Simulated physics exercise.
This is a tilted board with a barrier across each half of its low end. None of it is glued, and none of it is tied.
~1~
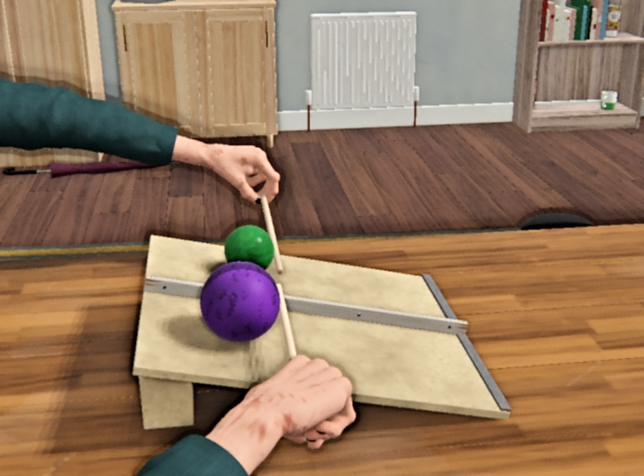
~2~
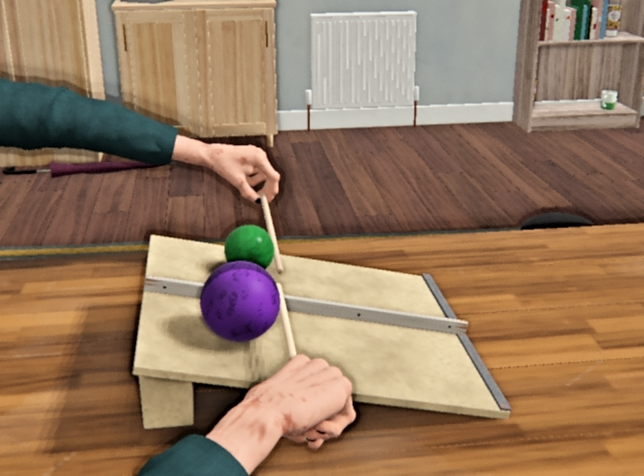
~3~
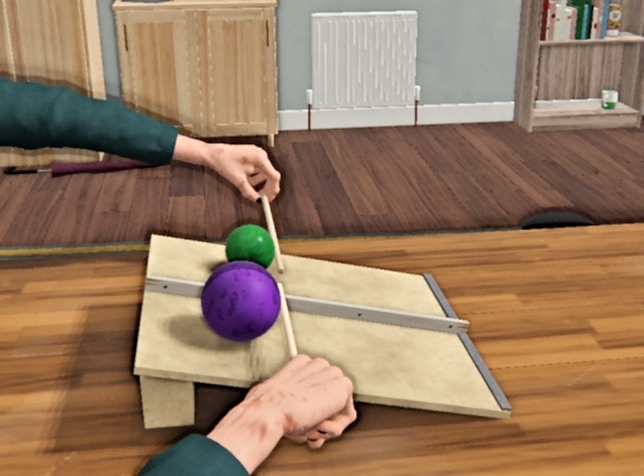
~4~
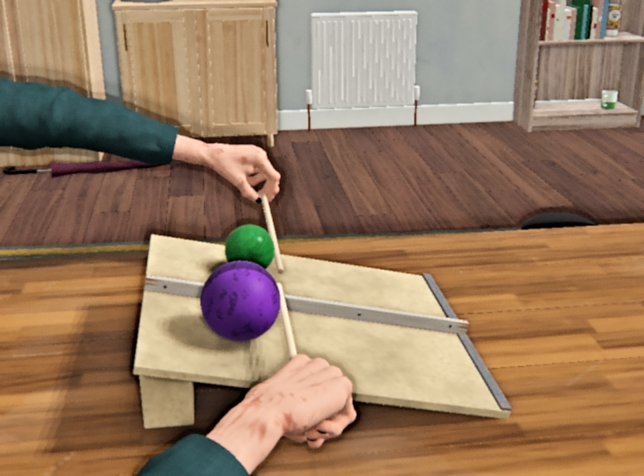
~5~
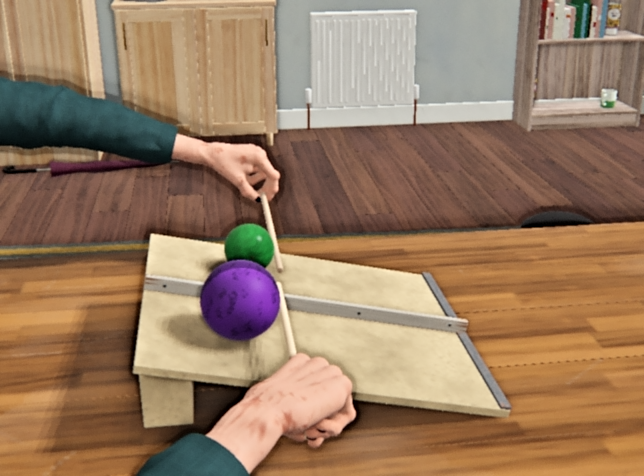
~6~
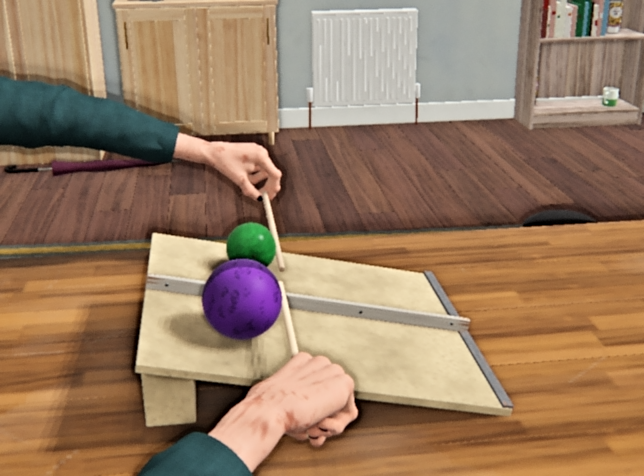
Two hands holding thin sticks against a green ball and a larger purple ball on a tilted wooden board, barely moving.
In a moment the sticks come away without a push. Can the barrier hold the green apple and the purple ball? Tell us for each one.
One by one: Green apple: Gone. Purple ball: Gone.
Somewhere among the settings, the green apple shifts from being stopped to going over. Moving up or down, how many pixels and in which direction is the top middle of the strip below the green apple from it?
Up, by around 8 pixels.
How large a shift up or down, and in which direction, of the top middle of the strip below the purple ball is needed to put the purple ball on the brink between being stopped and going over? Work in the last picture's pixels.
Shift: 16 px, direction up.
Then, 0.66 s on from there, green apple rolling on the board near (438, 275); purple ball rolling on the board near (466, 331).
Then, 1.14 s on from there, green apple off the board; purple ball off the board.
In the end, the green apple runs past the strip; the purple ball runs past the strip.
